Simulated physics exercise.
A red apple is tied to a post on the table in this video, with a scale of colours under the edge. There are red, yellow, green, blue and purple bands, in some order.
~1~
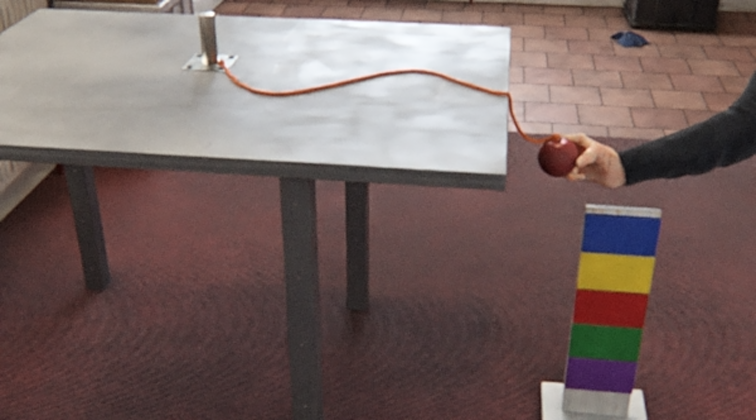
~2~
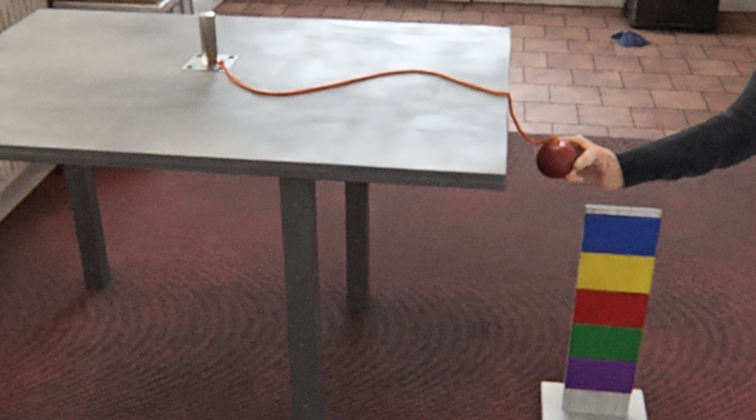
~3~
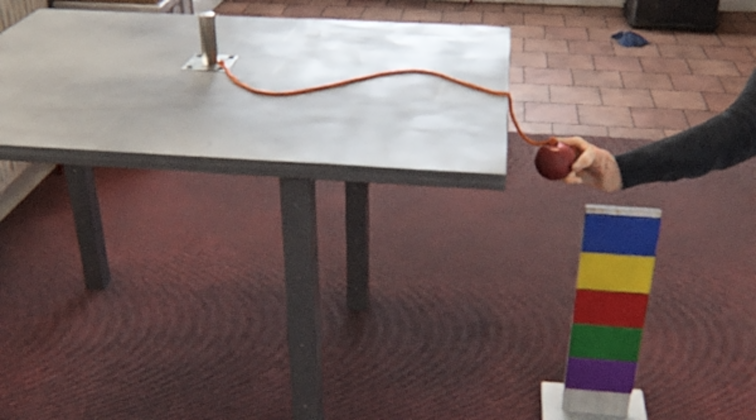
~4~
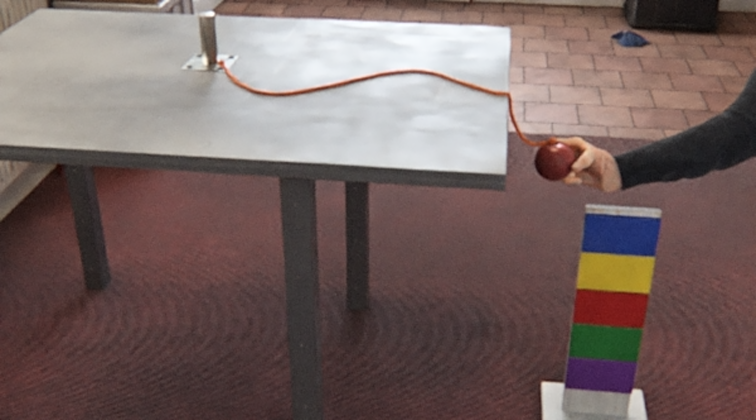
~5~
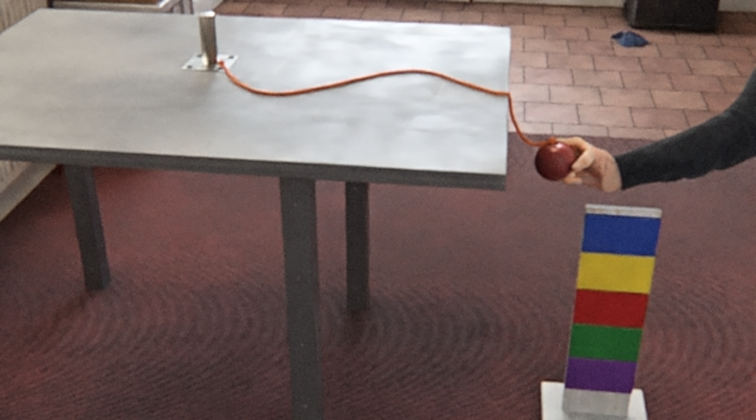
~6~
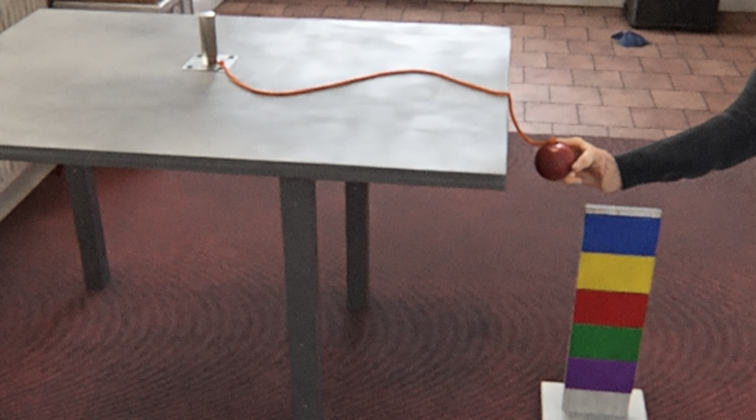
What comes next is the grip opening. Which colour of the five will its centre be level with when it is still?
Its centre will be level with yellow.
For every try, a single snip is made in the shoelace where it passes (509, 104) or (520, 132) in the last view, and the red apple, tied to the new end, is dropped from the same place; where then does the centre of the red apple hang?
First try near (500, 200), second near (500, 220).
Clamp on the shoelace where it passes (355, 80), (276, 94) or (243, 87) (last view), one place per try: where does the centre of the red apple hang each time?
First try around (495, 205), second around (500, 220), third around (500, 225).
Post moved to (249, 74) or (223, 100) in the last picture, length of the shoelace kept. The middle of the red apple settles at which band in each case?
The first case gives red, the second gives red.
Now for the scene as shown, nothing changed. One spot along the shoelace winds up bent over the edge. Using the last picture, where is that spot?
It's the bit near (442, 76).
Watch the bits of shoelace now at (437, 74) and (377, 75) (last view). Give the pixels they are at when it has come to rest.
They end up around (501, 97) and around (434, 89).
A little later, apple near (507, 241); level with blue.
Next, apple near (499, 264); level with yellow.
When it is over, apple near (506, 263); level with yellow. The yellow one.
